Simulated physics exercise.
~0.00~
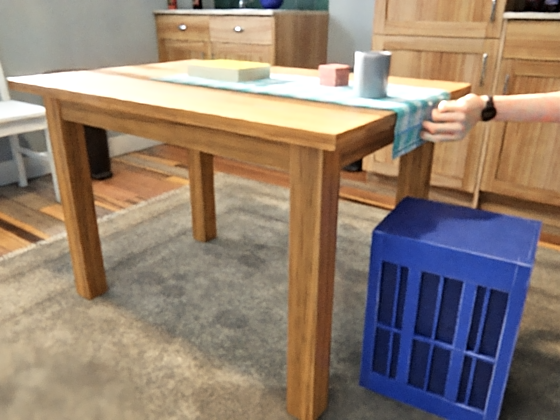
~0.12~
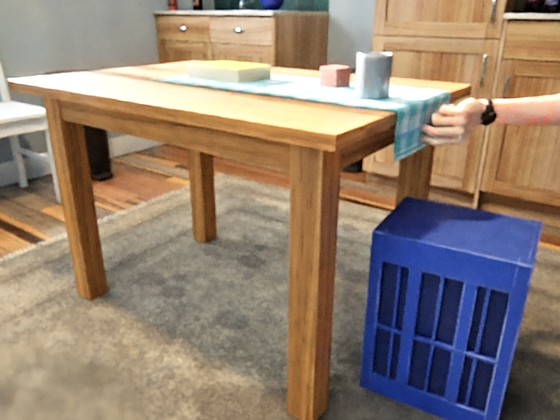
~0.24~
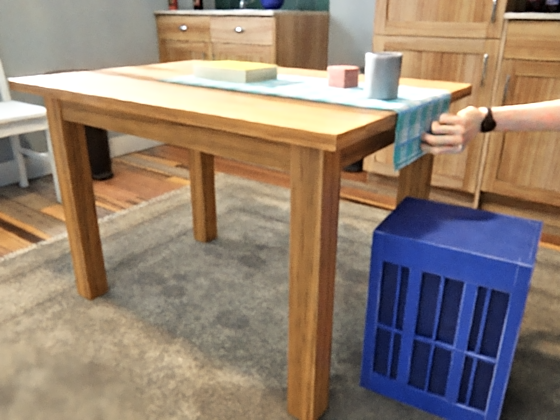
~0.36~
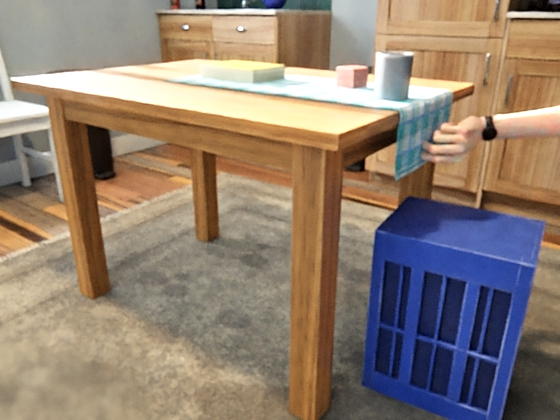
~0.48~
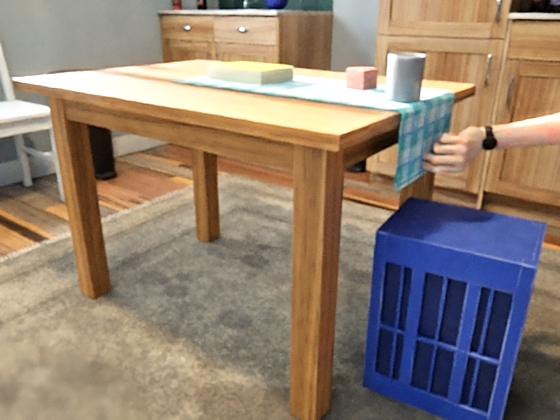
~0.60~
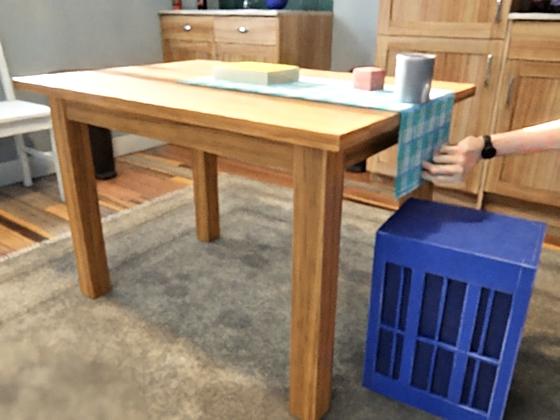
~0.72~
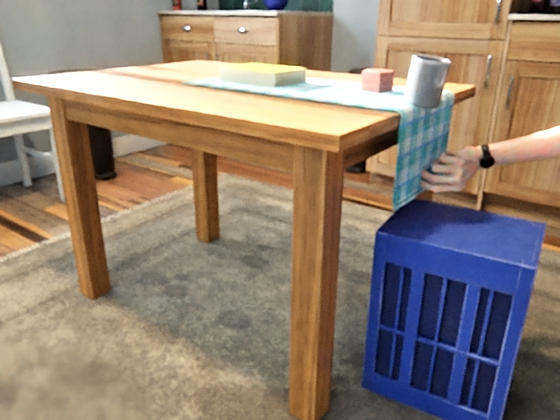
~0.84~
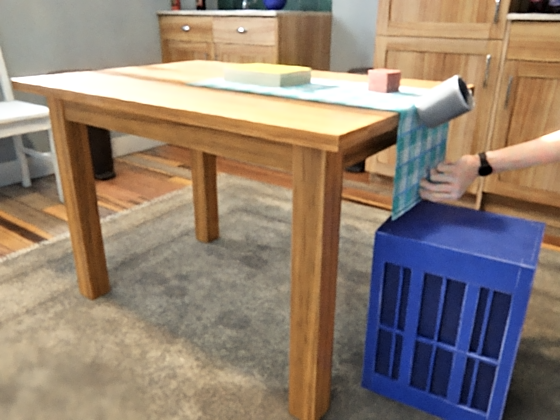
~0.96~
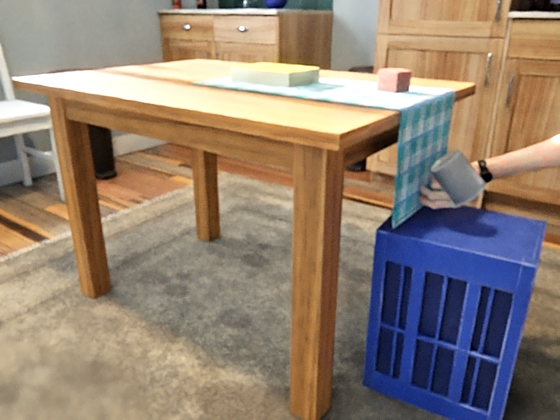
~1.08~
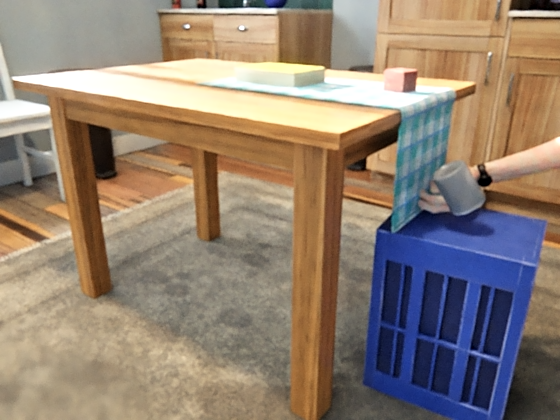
In a kitchen, a wooden table stands on a grey rug with a turquoise checked scarf laid across it, holding a yellow book, a red block and a grey mug. A hand at the right grips the scarf's end and tugs it down over the edge toward a blue crate below. The book, block and mug all ride slowly to the right. At the edge the mug leans, tips over and drops upside down beside the hand, just above the crate. The hem reaches the crate, while the block and book remain on the table.
